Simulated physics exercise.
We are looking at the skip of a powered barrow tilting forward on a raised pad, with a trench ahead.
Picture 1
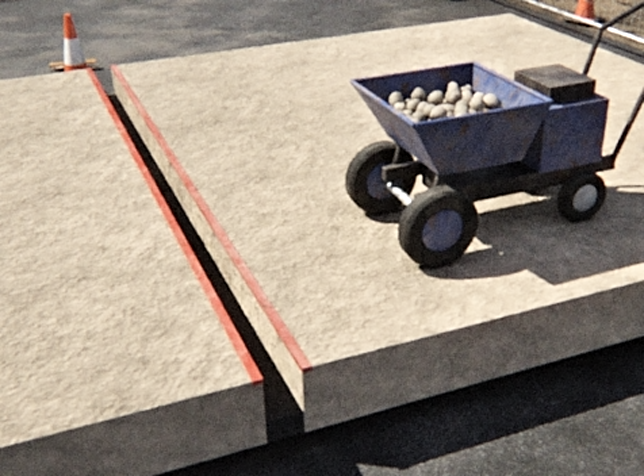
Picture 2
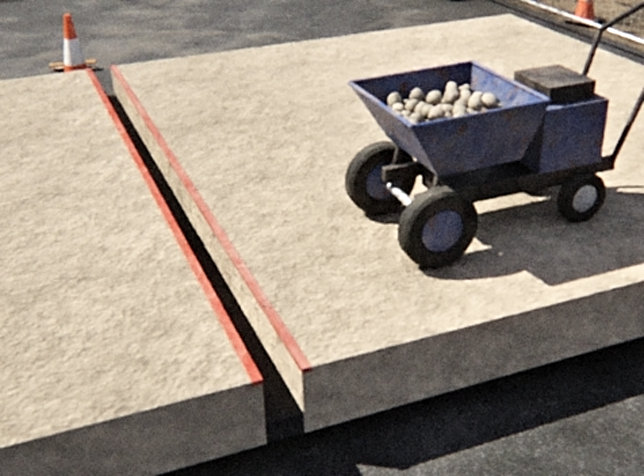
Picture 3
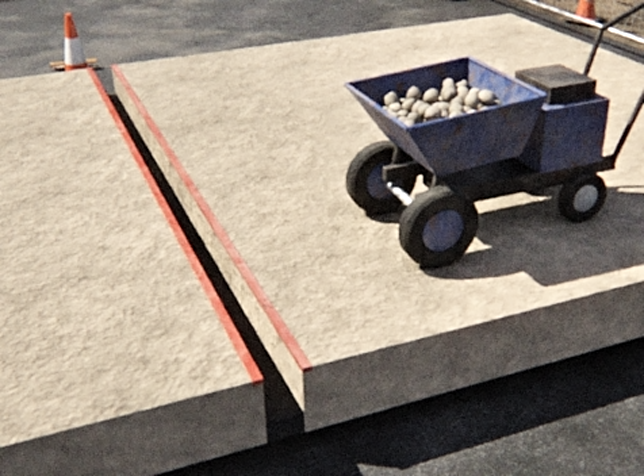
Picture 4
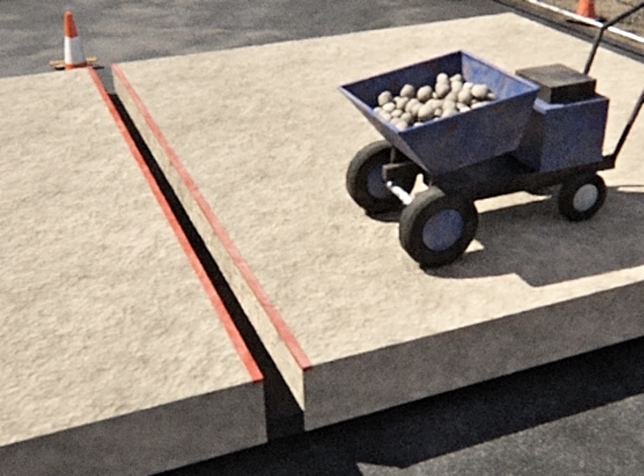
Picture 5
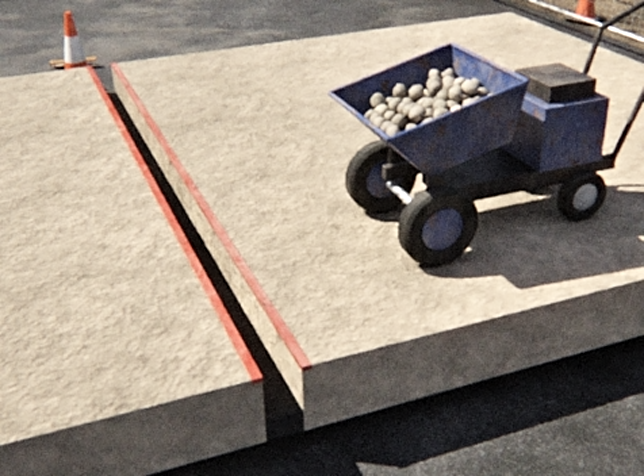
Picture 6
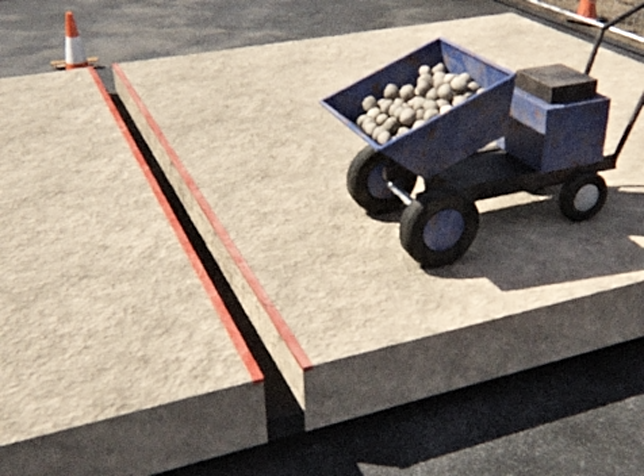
A dark blue skip full of rounded grey stones, mounted on a black-wheeled powered barrow at the right of a raised, sandy-coloured pad, is seen from above at an angle. Left of it, a narrow, dark trench edged in red crosses the pad, with orange-and-white cones on the tarmac behind. The skip starts level, then tilts steadily forward to the left, its lip lowering while the wheels and camera stay still.
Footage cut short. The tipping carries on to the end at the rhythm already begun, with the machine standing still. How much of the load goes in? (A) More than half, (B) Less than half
Less than half (B).
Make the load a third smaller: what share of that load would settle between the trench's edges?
Around 20 per cent.
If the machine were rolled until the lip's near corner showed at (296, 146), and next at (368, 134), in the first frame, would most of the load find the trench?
A minority, then a majority.
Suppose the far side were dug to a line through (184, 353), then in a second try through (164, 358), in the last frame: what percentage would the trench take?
In order: Some 30 per cent, then some 30 per cent.
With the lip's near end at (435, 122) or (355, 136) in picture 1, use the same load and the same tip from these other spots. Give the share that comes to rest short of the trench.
The first position yields around 80 per cent; the second yields around 10 per cent.
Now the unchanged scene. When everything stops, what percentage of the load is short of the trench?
That share comes out near 65 in a hundred.
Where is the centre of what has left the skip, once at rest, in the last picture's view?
The centre comes to rest near (268, 257).
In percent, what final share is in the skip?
10 per cent, roughly.
Soon, skip tipped steeply; all in the skip.
A while on, skip tipped steeply; nearly all in the skip; a small part short of the trench; a stray few falling.
Towards the end, skip tipped right over; about a third in the skip; about half short of the trench; about a quarter in or heaped over the trench; a stray few beyond it.
Finally, skip tipped right over; a small part in the skip; about two thirds short of the trench; about a quarter in or heaped over the trench; a stray few beyond it.
